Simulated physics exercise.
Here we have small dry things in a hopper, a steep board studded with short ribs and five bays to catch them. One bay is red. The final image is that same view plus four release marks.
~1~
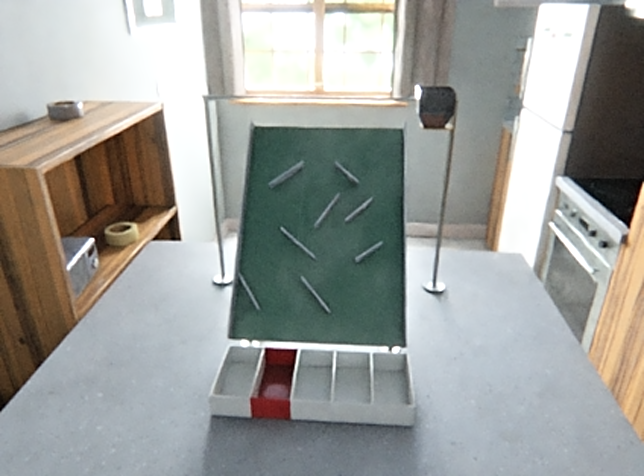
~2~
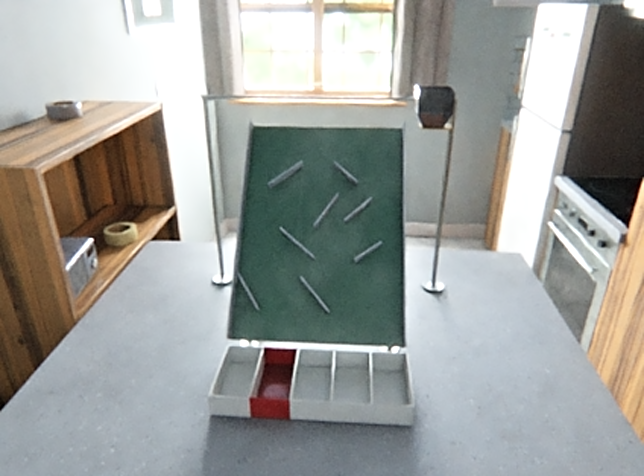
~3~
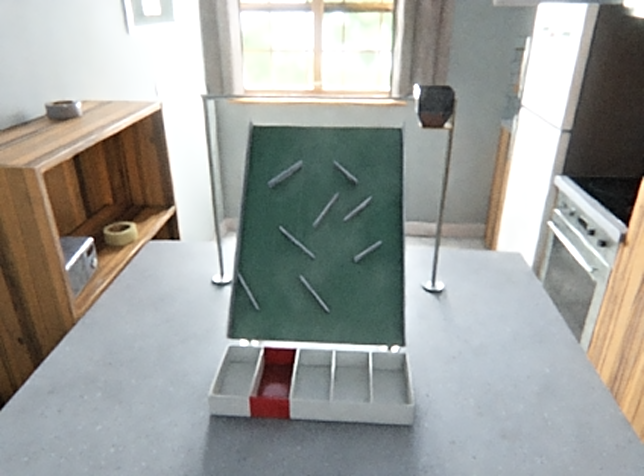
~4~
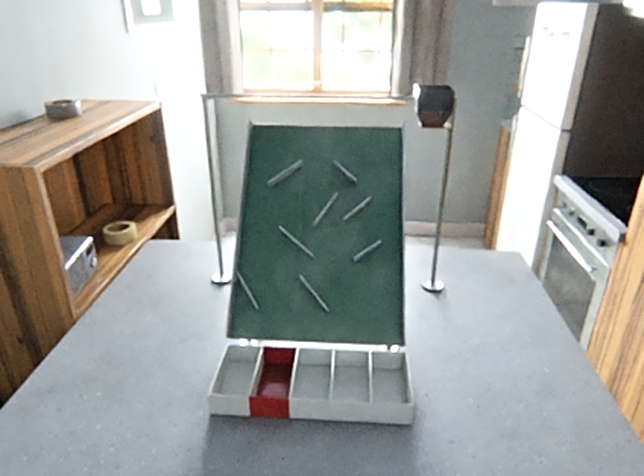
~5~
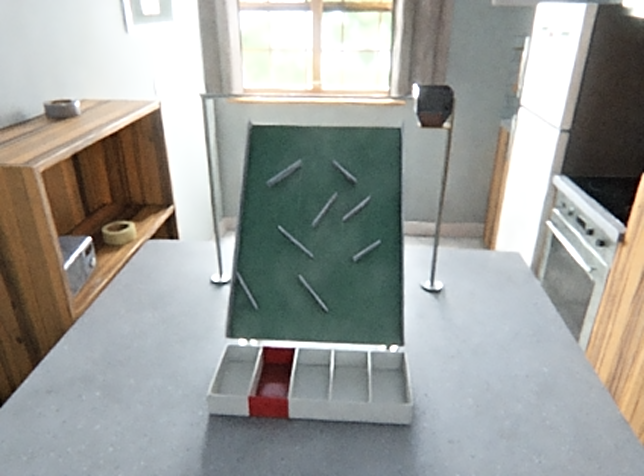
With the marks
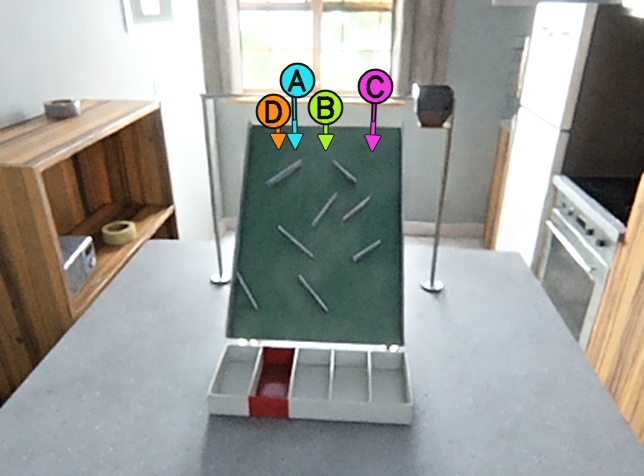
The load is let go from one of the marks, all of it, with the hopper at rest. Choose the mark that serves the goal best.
D works best here.
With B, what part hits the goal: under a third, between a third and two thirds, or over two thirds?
Mark B gives under a third.
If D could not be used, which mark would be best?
That would be A.
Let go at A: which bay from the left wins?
It is the second one.
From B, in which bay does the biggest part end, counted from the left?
It is the fourth one.
On the marked copy, mark A meets the board at (295, 143); mark B meets the board at (325, 144); mark C meets the board at (372, 145); mark D meets the board at (278, 143).
With A, most in the red bay, about a quarter in other bays.
With B, none in the red bay, nearly all in other bays.
With C, none in the red bay, most in other bays, a small part outside the box.
With D, nearly all in the red bay, a stray few in other bays, a stray few held on the board.
